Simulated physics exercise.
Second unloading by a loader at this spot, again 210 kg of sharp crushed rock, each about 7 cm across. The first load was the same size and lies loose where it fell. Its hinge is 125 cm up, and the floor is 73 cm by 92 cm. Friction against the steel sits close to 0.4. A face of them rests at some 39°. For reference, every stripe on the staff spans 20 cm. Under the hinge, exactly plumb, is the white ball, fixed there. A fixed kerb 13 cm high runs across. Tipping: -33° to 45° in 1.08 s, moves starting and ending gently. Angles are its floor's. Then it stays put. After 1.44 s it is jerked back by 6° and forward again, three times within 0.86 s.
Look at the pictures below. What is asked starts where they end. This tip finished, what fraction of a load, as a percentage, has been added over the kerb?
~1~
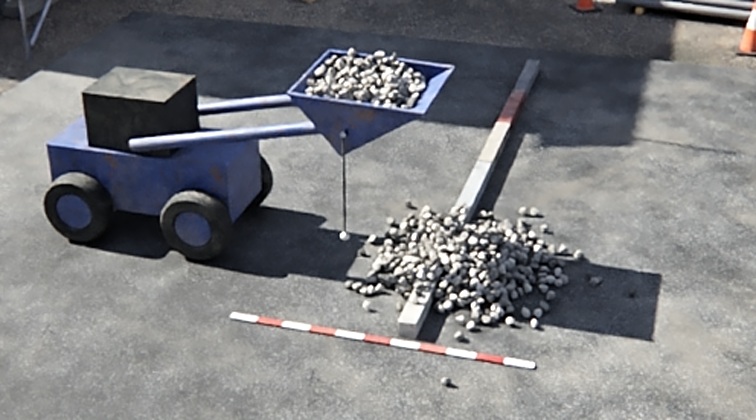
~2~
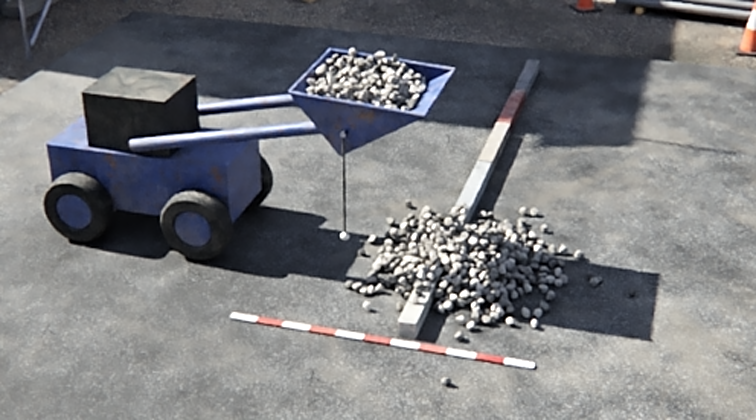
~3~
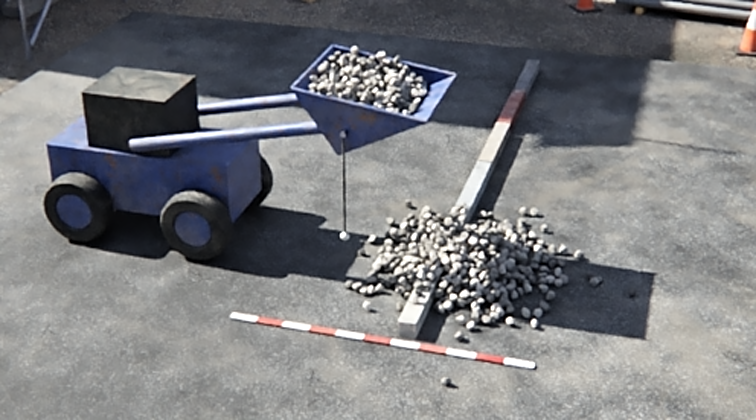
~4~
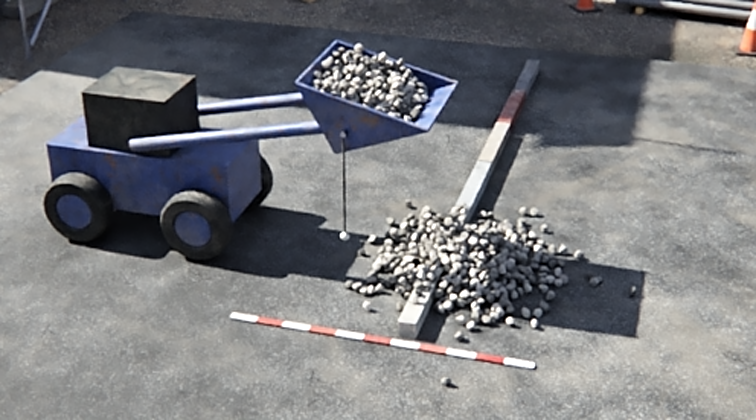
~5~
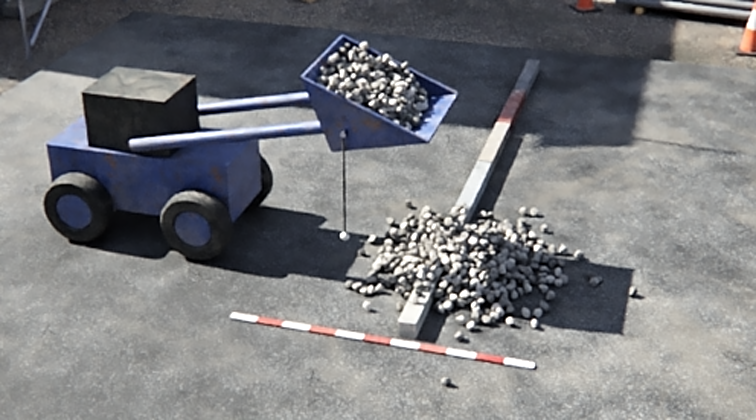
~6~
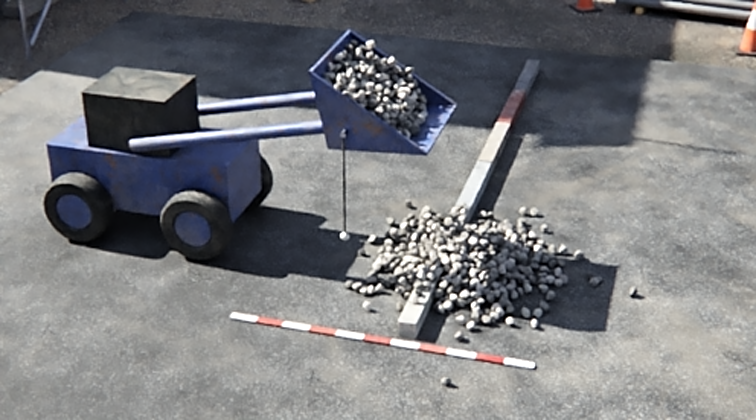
About 61 per cent of a load.
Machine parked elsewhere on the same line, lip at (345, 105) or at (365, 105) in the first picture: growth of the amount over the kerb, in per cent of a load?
Case one about 0 %, case two about 0 %.
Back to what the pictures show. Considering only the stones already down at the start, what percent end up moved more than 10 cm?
I'd say roughly 5 per cent of them.
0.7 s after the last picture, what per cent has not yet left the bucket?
Reading: Near 50 % of the load.
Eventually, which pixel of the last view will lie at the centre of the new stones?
Their middle rests near (462, 249).
Then, 0.4 s after the last picture the floor is at 33°; in per cent of one load, 99 in the bucket, 34 on this side of the kerb, 66 over the kerb; the foremost stones are at (585, 277).
Then, 0.7 s after the last picture the floor is at 45°; in per cent of one load, 49 in the bucket, 82 on this side of the kerb, 69 over the kerb; the foremost stones are at (585, 277).
Then, 2.3 s after the last picture the floor is at 45°; in per cent of one load, 0 in the bucket, 73 on this side of the kerb, 127 over the kerb; the foremost stones are at (601, 277).
Then, 4.7 s after the last picture the floor is at 45°; in per cent of one load, 0 in the bucket, 73 on this side of the kerb, 127 over the kerb; the foremost stones are at (601, 277). Net gain over the kerb, 61.
